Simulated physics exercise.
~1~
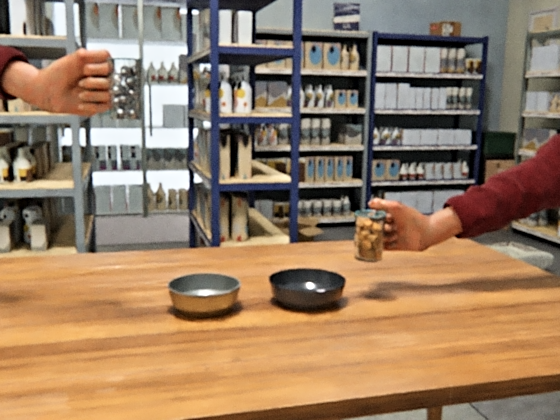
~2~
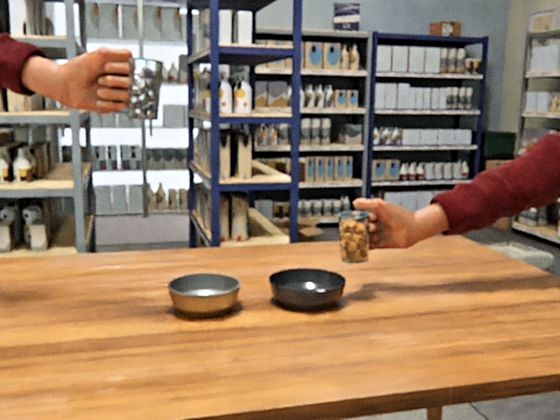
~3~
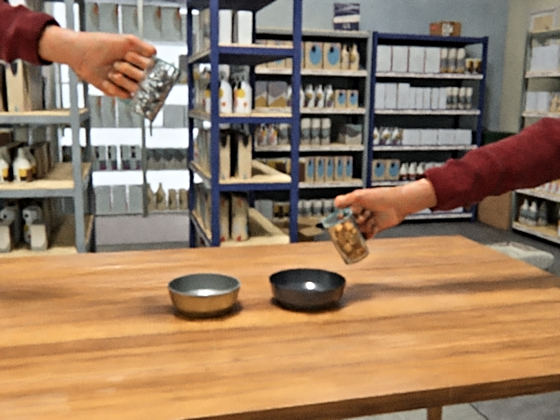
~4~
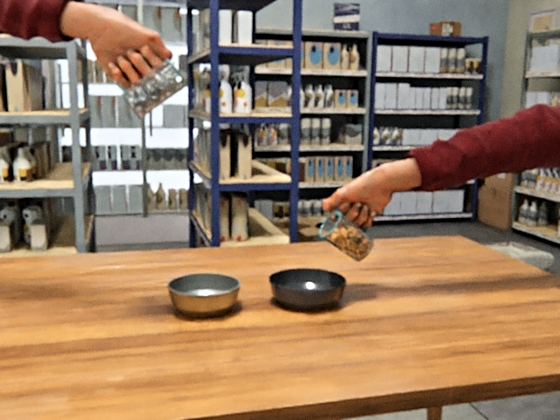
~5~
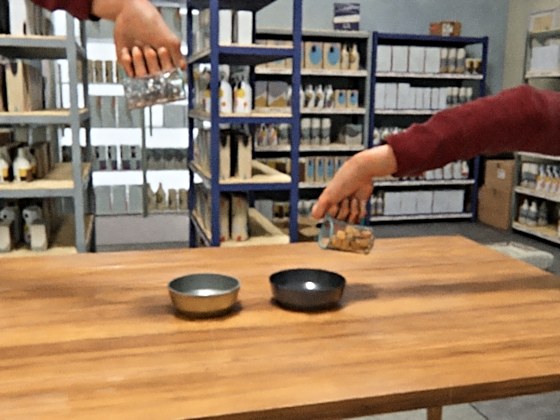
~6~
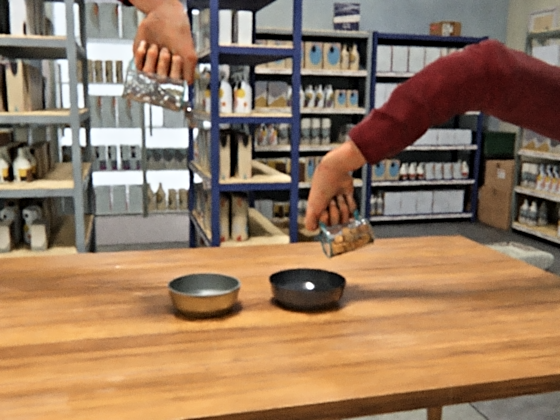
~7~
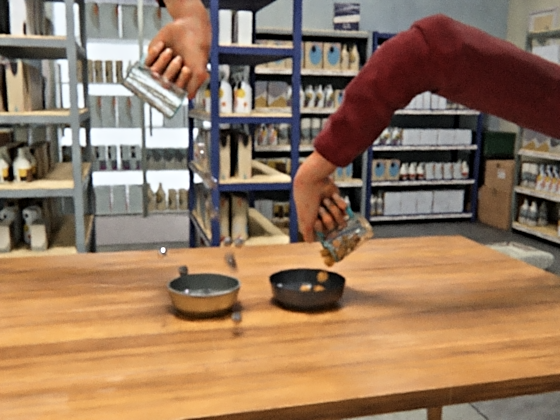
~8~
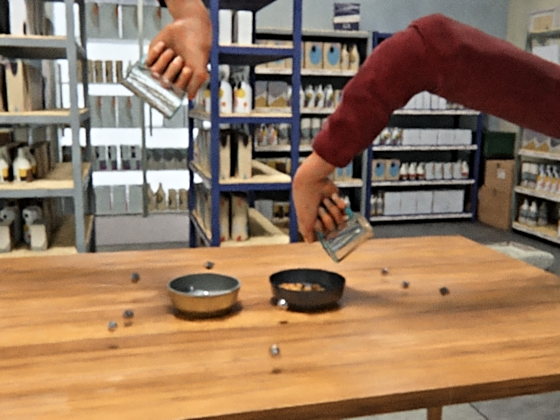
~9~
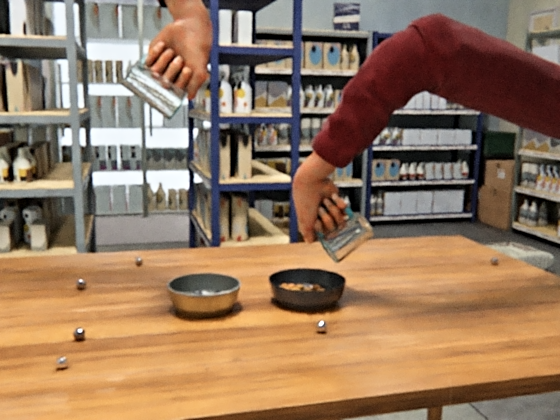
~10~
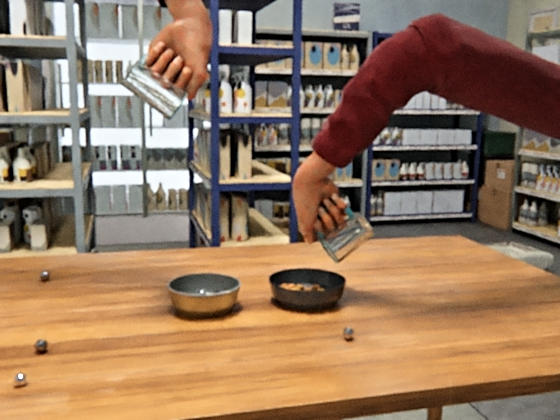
Storage room with shelves, two hands tipping cups over bowls, metallic pieces scattering across the table, brown pieces staying in the right bowl.
